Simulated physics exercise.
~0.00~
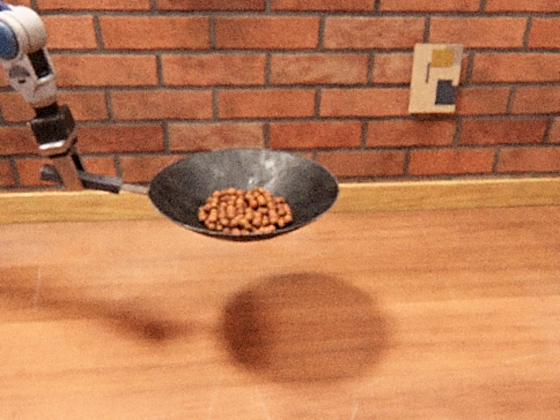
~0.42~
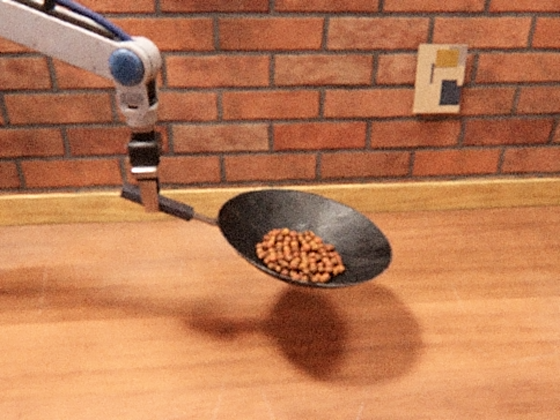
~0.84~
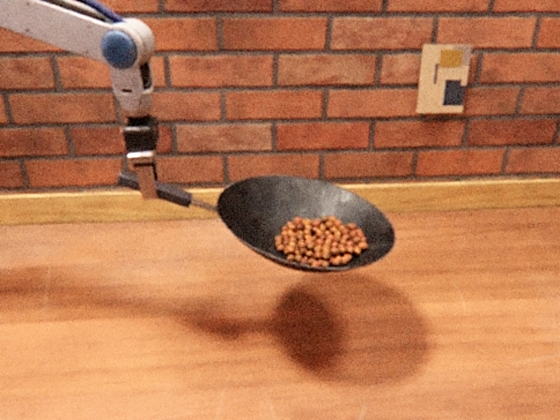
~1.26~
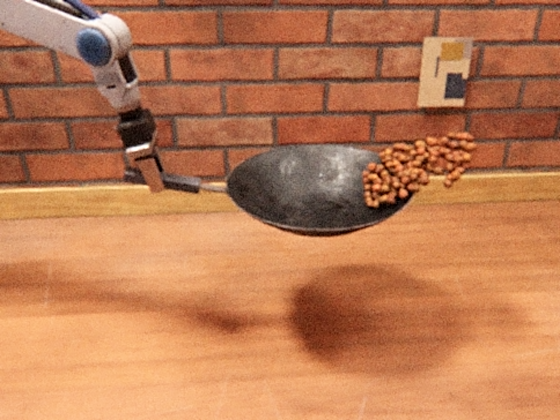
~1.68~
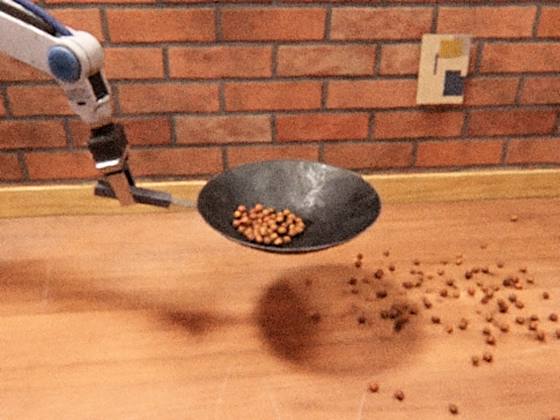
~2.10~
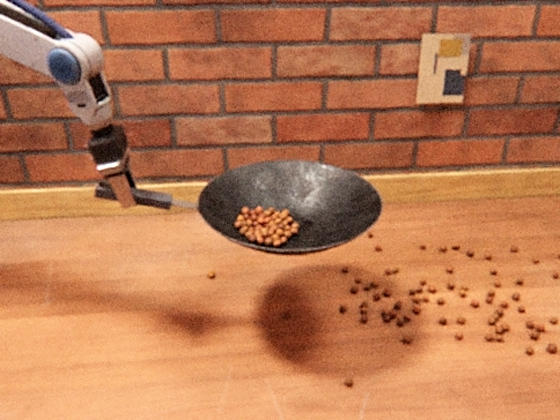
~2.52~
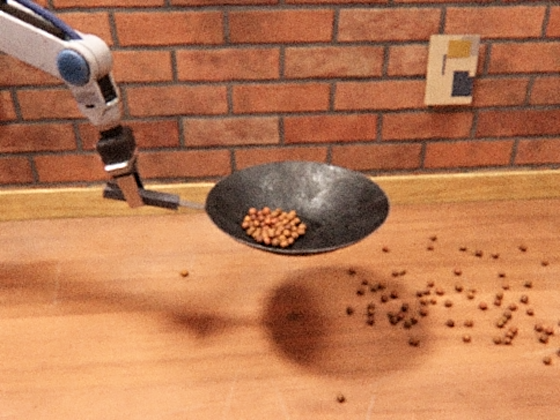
The clip shows a robotic arm holding a dark wok of hazelnuts above a wooden surface, tilting it forward and then swinging it up and back, tossing many over the right rim. They scatter across the surface, while a smaller pile stays in the wok as it settles level.
